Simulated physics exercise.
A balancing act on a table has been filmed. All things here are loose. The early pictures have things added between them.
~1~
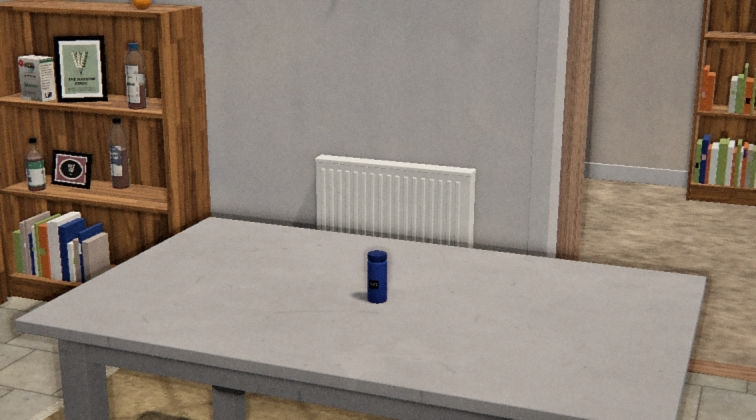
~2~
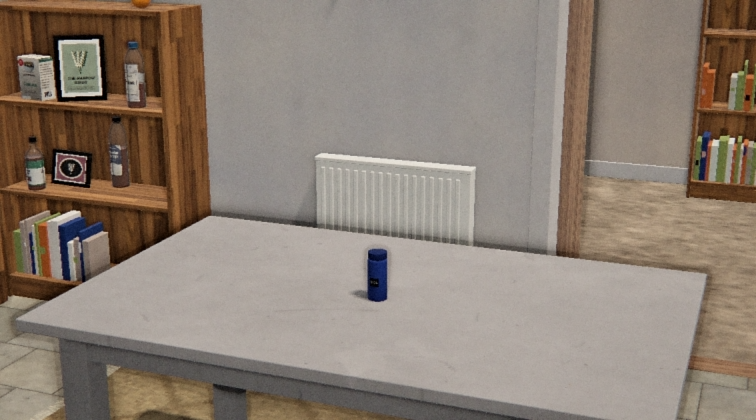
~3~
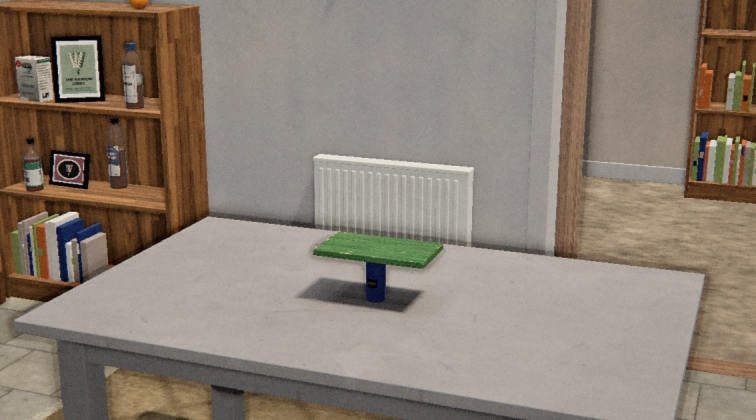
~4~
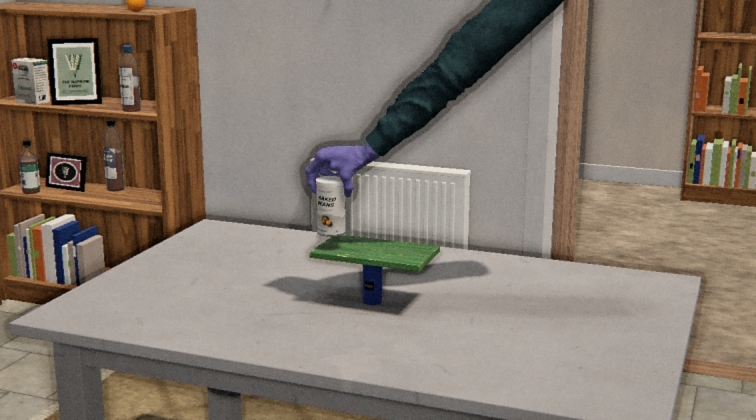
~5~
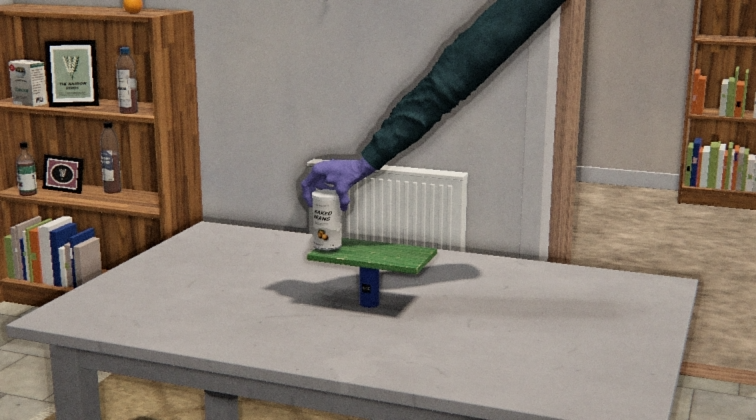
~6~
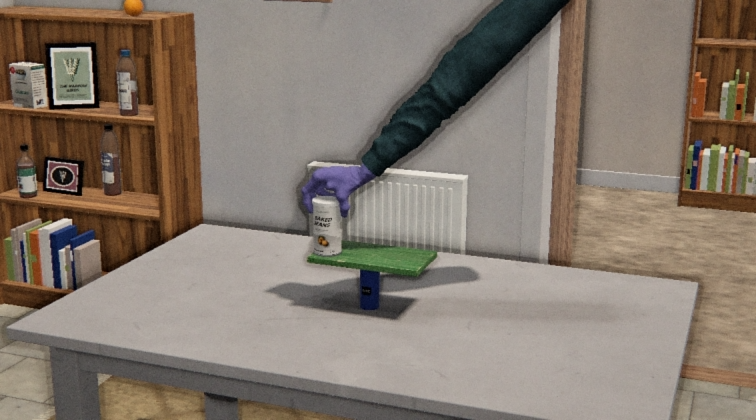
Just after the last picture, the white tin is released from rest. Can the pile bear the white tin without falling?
Ends in a fall.
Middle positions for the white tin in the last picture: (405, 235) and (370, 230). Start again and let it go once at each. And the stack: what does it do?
First release - toppled; second release - upright.
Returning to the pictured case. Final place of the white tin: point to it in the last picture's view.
Close to pixel (274, 292).
Then, 0.40 s later than the last frame, white tin now fallen; green board tilted by 69°.
Then, 0.90 s later than the last frame, green board now fallen; blue shaker tilted by 49°.
When it is over, fallen, white tin, blue shaker and green board. End places, in pixels of the last picture, white tin near (274, 292). The stack loses its balance.
